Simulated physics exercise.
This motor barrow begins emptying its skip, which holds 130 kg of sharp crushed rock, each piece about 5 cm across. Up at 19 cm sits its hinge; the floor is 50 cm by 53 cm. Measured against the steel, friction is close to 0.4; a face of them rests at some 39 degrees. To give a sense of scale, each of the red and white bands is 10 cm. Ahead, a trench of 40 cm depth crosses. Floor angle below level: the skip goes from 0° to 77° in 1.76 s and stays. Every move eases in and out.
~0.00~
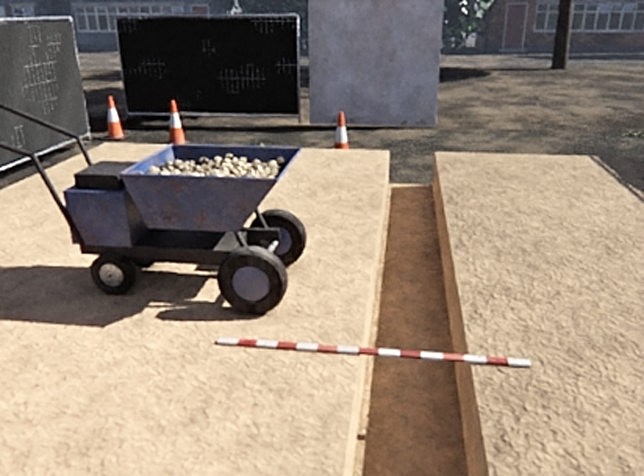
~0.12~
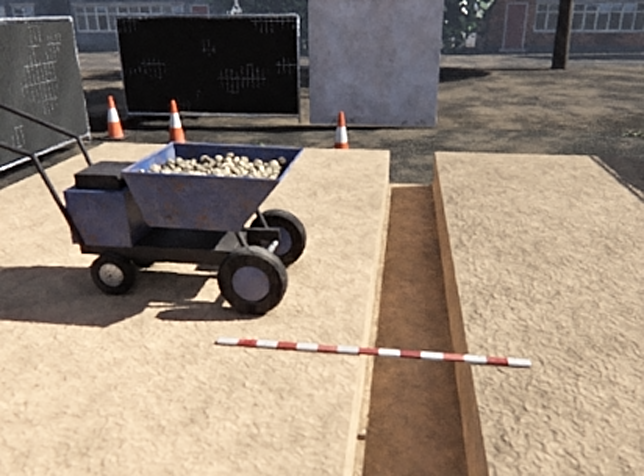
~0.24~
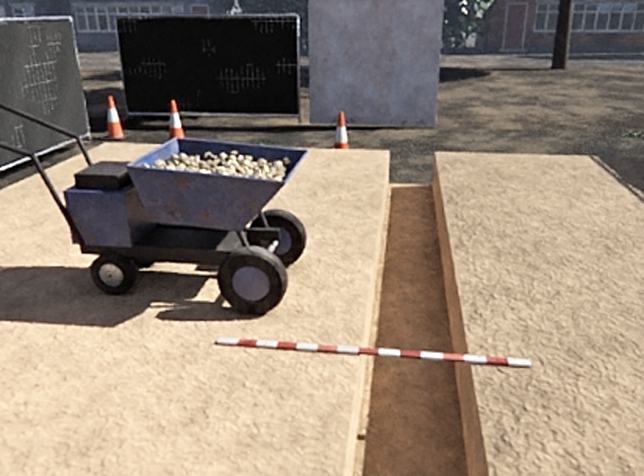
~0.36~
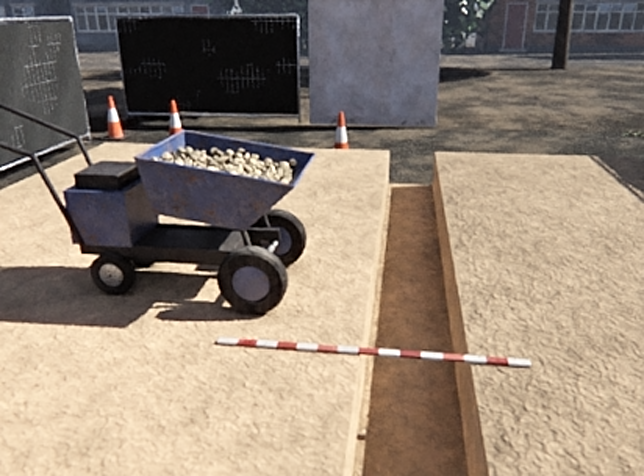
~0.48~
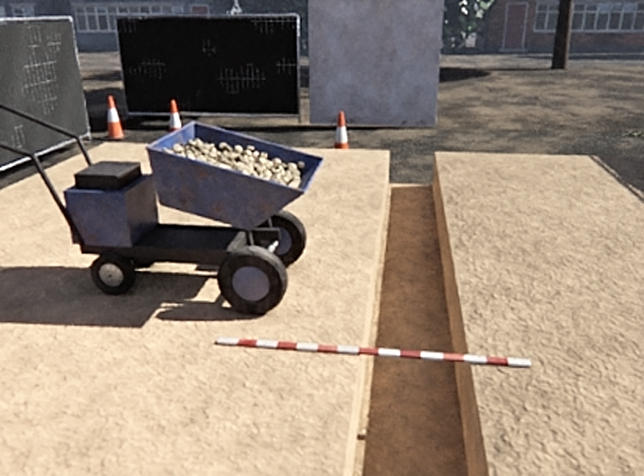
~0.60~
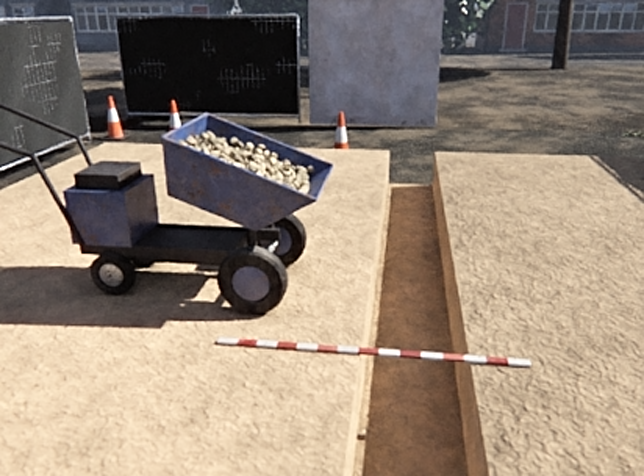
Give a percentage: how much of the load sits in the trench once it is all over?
100 %.
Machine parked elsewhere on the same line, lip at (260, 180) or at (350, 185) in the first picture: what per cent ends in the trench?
I'd say some 95 per cent and some 70 per cent.
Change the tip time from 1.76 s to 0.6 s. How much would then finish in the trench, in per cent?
That would give about 100 percent.
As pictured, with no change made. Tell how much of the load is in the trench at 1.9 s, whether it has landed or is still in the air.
About 45 per cent by then.
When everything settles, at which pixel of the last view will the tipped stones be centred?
The tipped stones centre close to (411, 344).
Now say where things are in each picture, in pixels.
Lip at (277, 180), floor tilted 0°, highest stones at (221, 168), in the first frame.
Lip at (280, 181), floor tilted 1°, highest stones at (206, 166); the stones move at 0.2 m/s on average, in the second frame.
The skip is at 4°, its lip at (285, 183); the top of the load is at (207, 161); the stones move at 0.3 m/s on average, in the third frame.
Lip at (294, 187), floor tilted 8°, highest stones at (199, 157); the stones move at 0.4 m/s on average, in the fourth frame.
The skip is at 14°, its lip at (305, 192); the top of the load is at (193, 147); the stones move at 0.5 m/s on average, in the fifth frame.
The skip is at 21°, its lip at (316, 200); the top of the load is at (205, 139); the stones move at 0.6 m/s on average, in the sixth frame.
After 1.3 s the floor is at 65°; 100 % in the skip; the foremost stones are at (372, 260).
After 1.9 s the floor is at 77°; 55 % in the skip, 45 % in the trench; the foremost stones are at (451, 360).
After 2.2 s the floor is at 77°; 25 % in the skip, 75 % in the trench; the foremost stones are at (452, 354).
After 4.2 s the floor is at 77°; 0 % in the skip, 100 % in the trench; the foremost stones are at (450, 336).
